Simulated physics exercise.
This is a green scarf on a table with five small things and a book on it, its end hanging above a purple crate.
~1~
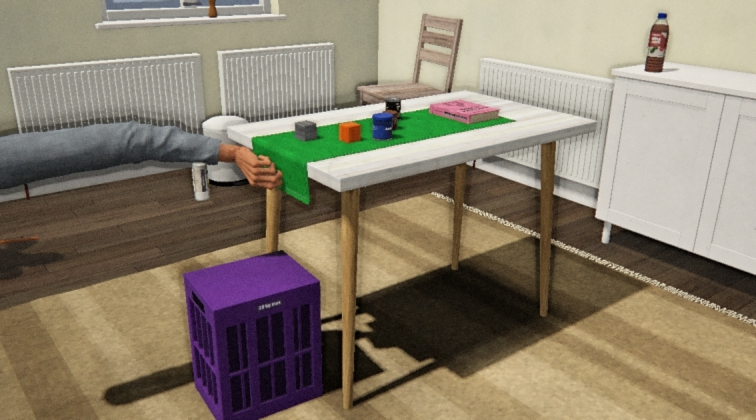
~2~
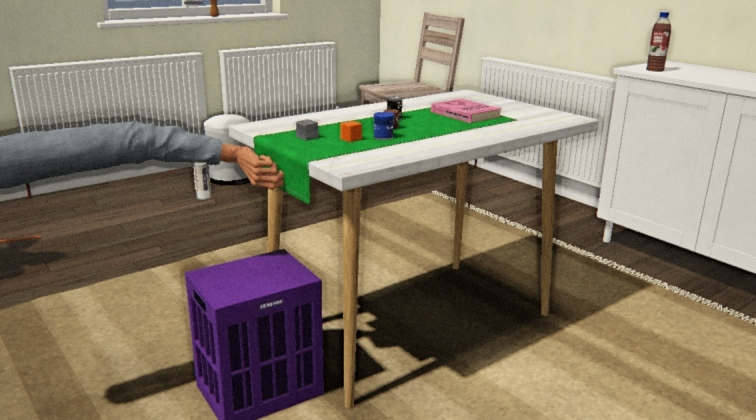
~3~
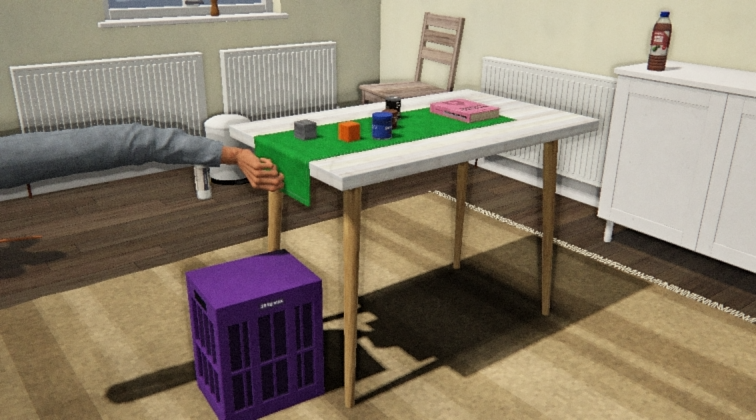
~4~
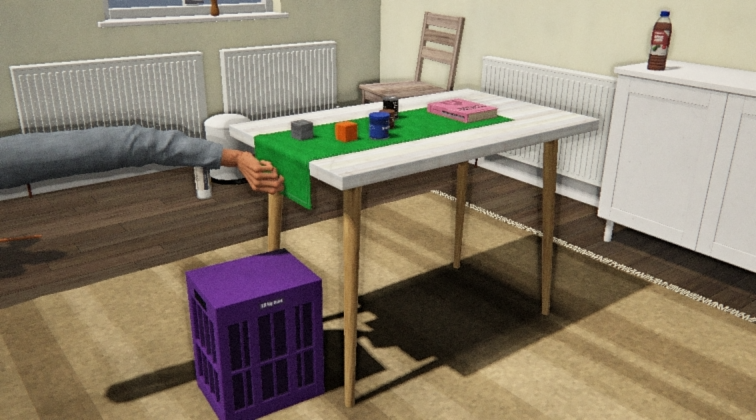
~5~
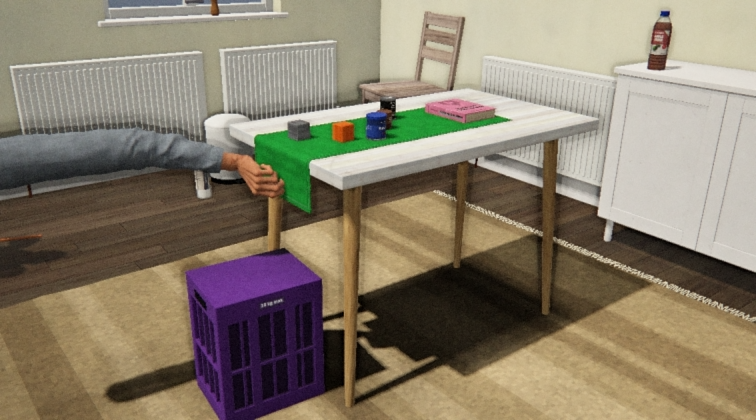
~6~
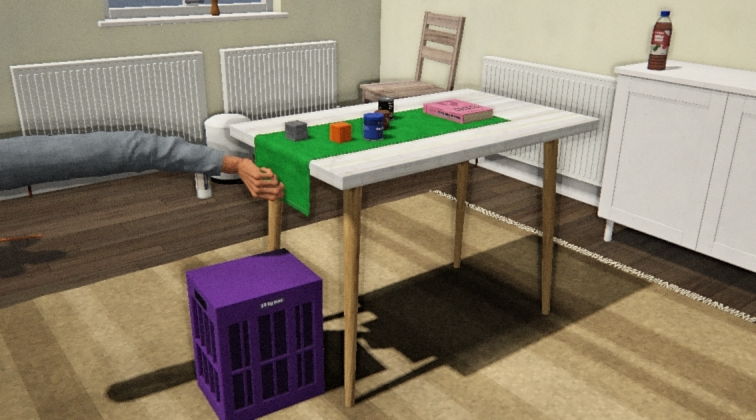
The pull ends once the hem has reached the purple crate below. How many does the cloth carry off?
The count of fallen things is two.
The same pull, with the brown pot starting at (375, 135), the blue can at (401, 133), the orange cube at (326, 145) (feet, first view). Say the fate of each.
The brown pot keeps its place on top; the blue can keeps its place on top; the orange cube goes over.
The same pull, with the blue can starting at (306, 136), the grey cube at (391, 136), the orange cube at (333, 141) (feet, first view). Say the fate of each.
The blue can drops off, the grey cube survives, the orange cube goes over.
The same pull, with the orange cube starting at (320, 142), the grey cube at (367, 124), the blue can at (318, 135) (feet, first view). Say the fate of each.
The orange cube drops off; the grey cube keeps its place on top; the blue can falls.
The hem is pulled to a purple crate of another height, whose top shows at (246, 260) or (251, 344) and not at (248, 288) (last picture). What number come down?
The count: 1 and 4.
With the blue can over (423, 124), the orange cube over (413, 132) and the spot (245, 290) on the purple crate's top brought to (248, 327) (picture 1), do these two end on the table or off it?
The blue can keeps its place on top; the orange cube stays on.
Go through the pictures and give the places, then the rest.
Hem (309, 204); grey cube (306, 123); orange cube (350, 124); blue can (383, 115); brown pot (390, 112); black can (393, 99); top of the crate (245, 290), in the first frame.
Hem (310, 204); grey cube (307, 122), in the second frame.
Hem (310, 207); orange cube (349, 123), in the third frame.
Hem (311, 209); blue can (379, 114); top of the crate (247, 289), in the fourth frame.
Hem (311, 213); brown pot (384, 111), in the fifth frame.
Hem (309, 217); grey cube (296, 122); orange cube (341, 124); blue can (374, 115); brown pot (382, 112); black can (386, 98), in the sixth frame.
Early on, hem near (282, 233); grey cube gone.
Midway, hem on the crate; grey cube and orange cube gone.
Finally, hem on the crate; grey cube and orange cube gone. It carries off two.
